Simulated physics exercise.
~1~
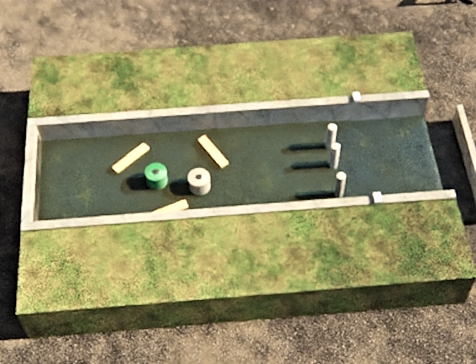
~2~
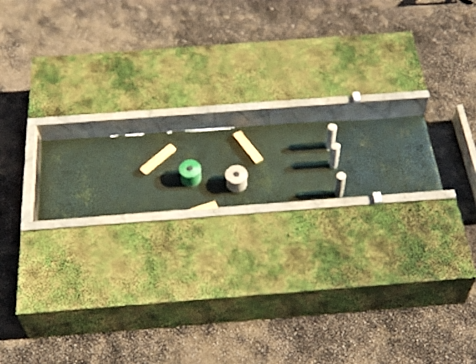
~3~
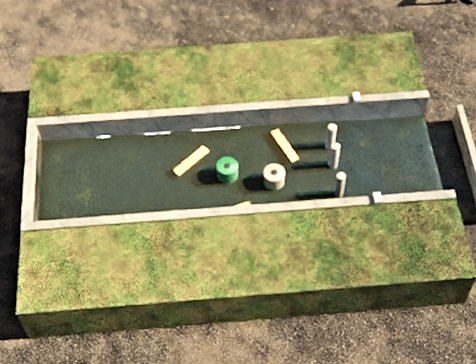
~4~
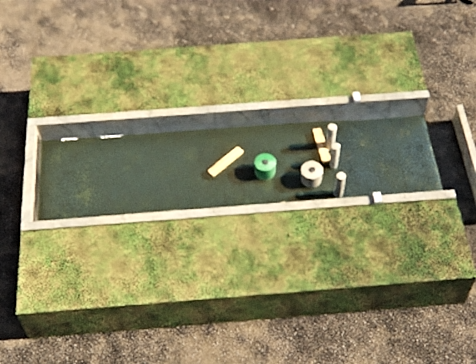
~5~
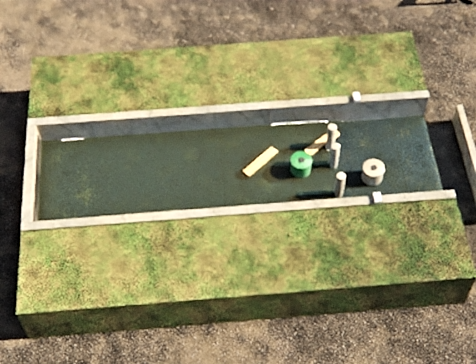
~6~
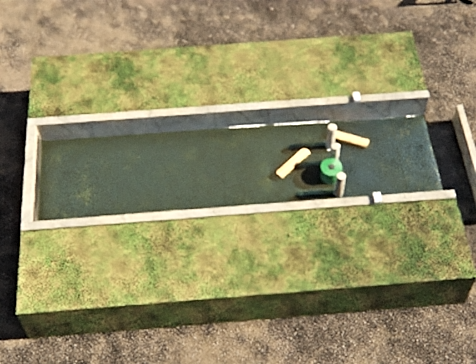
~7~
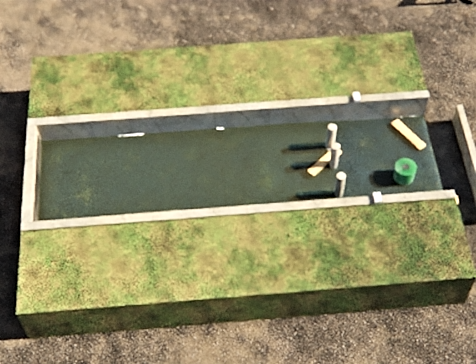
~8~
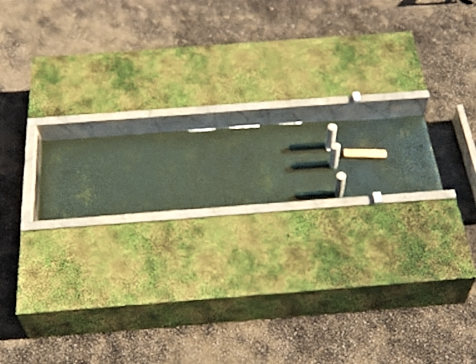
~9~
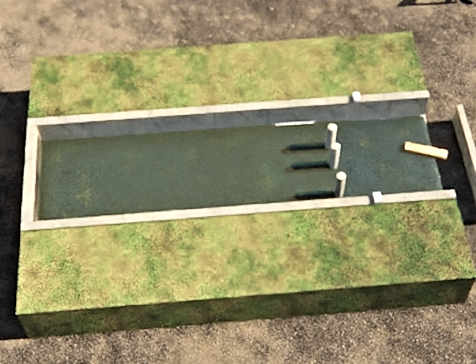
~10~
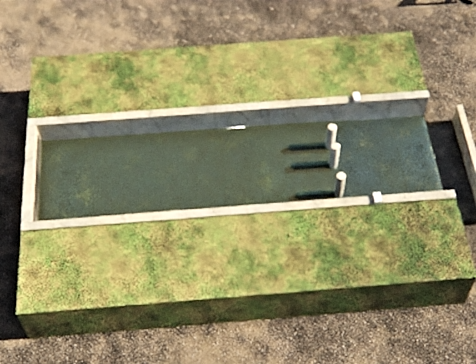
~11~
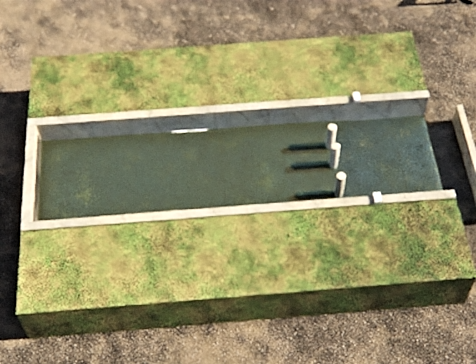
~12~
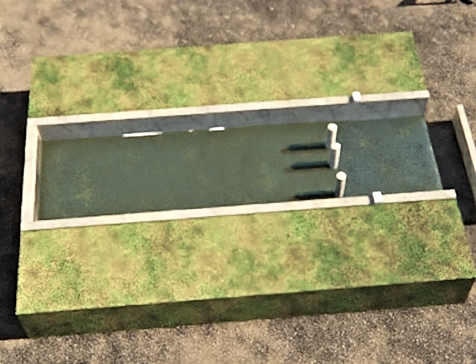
A straight, pale-walled channel of dark water runs between two grassy banks, seen from above at an angle, with three white posts standing in it toward the right and white marks on its walls. A green tub, a white tub and some pale yellow boards float in the left half and drift steadily right. The white tub passes the posts first and leaves at the open right end. The green tub slips through next, followed out by a board. The last board lingers among the posts, swings free and drifts out, leaving the water empty of floating tubs and boards.
